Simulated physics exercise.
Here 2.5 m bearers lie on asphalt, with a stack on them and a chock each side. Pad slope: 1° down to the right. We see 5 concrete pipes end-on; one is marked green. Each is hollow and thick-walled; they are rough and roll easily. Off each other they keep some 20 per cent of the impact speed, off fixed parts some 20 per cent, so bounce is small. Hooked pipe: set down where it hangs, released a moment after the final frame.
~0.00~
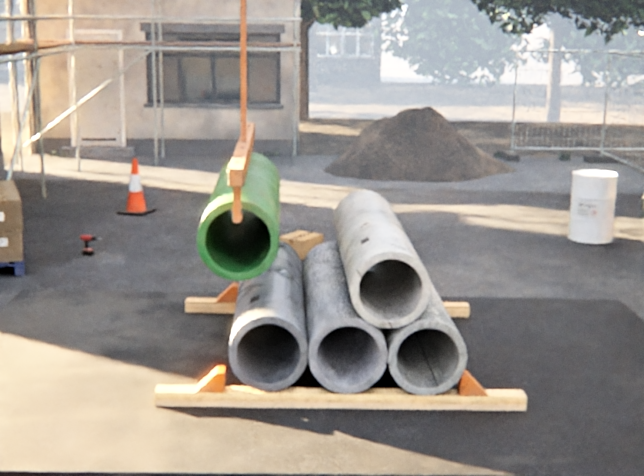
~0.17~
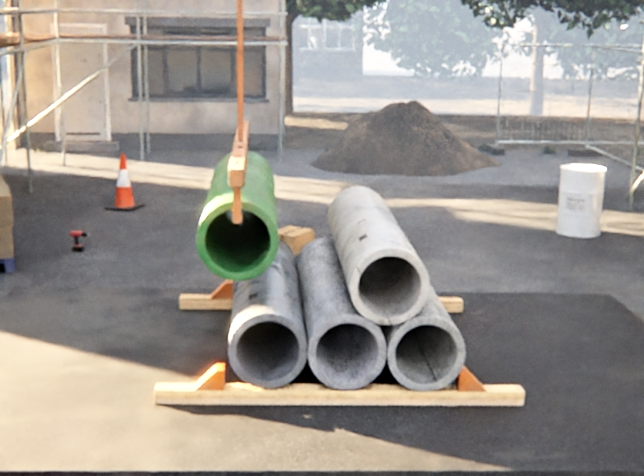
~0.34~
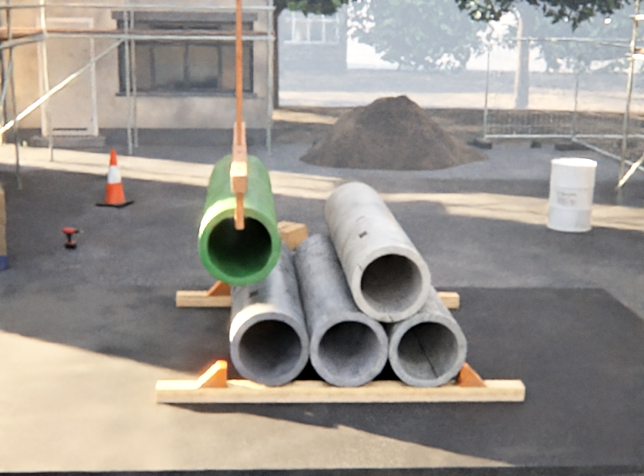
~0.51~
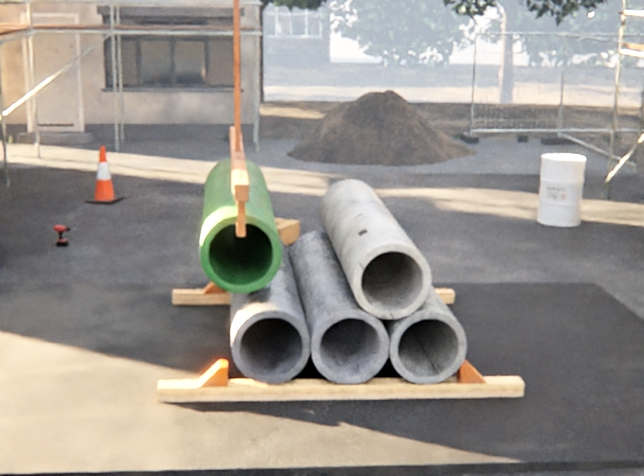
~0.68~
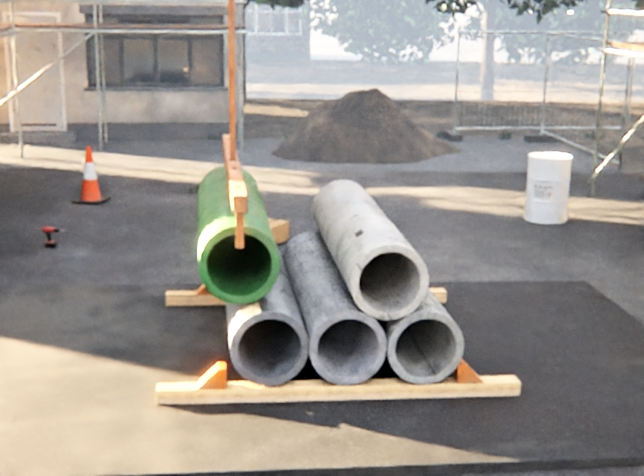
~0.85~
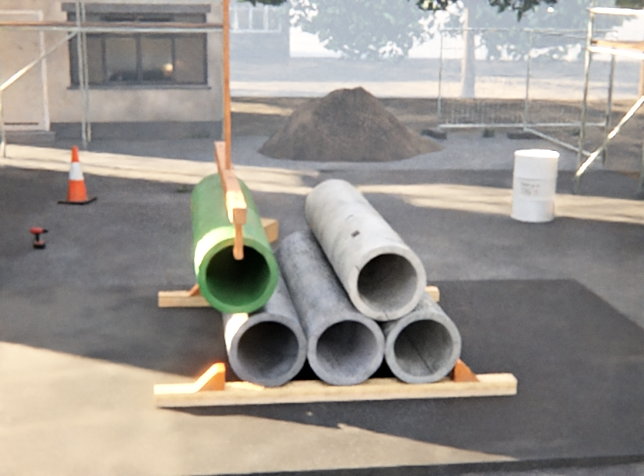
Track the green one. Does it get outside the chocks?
Looks like it makes it over a chock.
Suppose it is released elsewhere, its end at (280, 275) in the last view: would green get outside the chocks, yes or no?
In that case green does not.
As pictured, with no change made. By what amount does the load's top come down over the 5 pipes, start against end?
30 cm.
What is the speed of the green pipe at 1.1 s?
Speed: Approx. 0.5 m/s.
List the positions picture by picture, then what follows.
Green (238, 242); green hangs on the hooks; 3 form the bottom row, in the first picture.
Green (238, 242); green hangs on the hooks; lowered 2 cm, in the second picture.
Green (240, 248); green hangs on the hooks; lowered 6 cm, in the third picture.
Green (241, 256); green hangs on the hooks; lowered 12 cm, in the fourth picture.
Green (240, 266); green hangs on the hooks; lowered 18 cm, in the fifth picture.
Green (238, 277); green hangs on the hooks; lowered 24 cm, in the sixth picture.
By 1.1 s, green is up on others, 5 cm inside the left chock, rolling left; 0 off the stack.
By 1.2 s, green is up on others, 5 cm inside the left chock, rolling left; 0 off the stack.
By 1.4 s, green is beyond the left chock, rolling left; 1 off the stack.
Finally (2.7 s), green is beyond the left chock; 1 off the stack.
